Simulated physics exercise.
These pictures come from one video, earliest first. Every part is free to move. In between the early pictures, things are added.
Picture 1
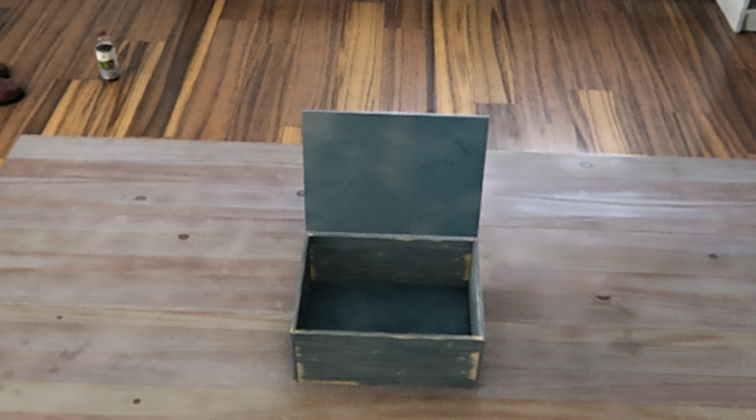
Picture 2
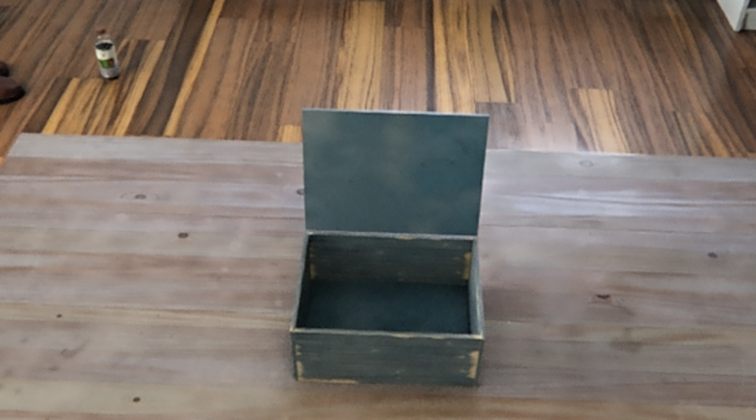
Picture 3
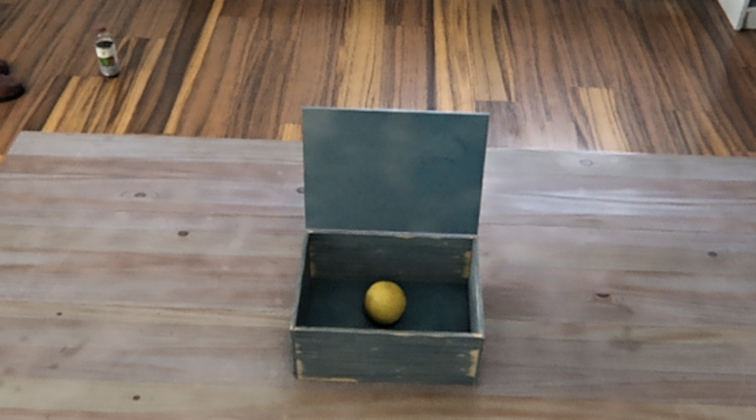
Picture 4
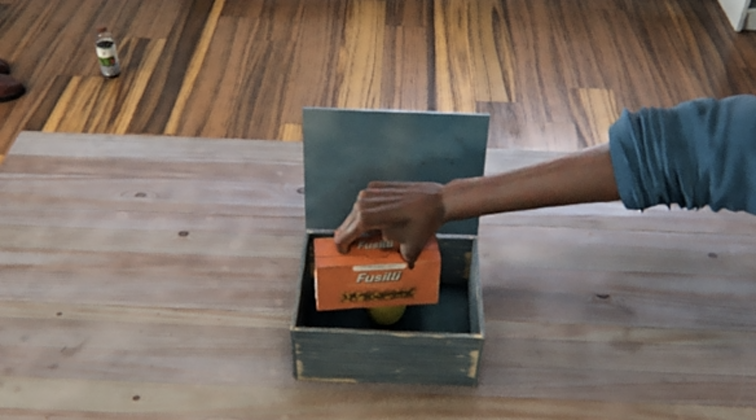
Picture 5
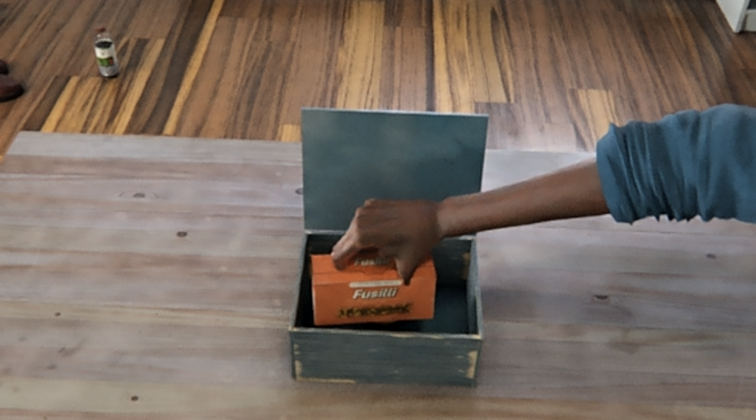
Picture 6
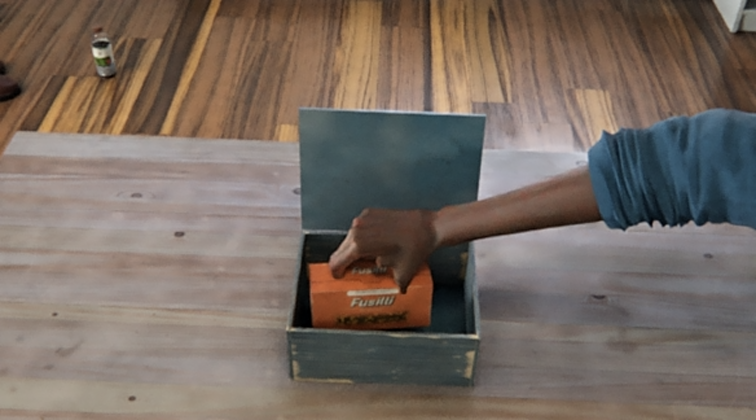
A yellow lemon appears in an open box, then a hand lowers an orange carton inside.
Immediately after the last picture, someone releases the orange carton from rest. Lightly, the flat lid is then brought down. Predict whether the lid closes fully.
Prediction: It closes fully.
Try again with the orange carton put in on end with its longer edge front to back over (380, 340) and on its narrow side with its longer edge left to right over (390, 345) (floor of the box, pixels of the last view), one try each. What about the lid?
Case one: Lid stays raised; case two: Lid goes down.
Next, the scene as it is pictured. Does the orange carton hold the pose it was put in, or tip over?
Observation: The orange carton keeps the set orientation.
Then, 1.20 s past the last view, lid starting down; orange carton displaced a little near (372, 338); yellow lemon displaced a little.
Then, 1.80 s past the last view, lid 41° above the rim; orange carton displaced a little near (372, 338); yellow lemon displaced a little.
Finally, lid shut; moved from the start, orange carton; yellow lemon still in place. Final places as the last picture's camera would see them, orange carton near (372, 338).
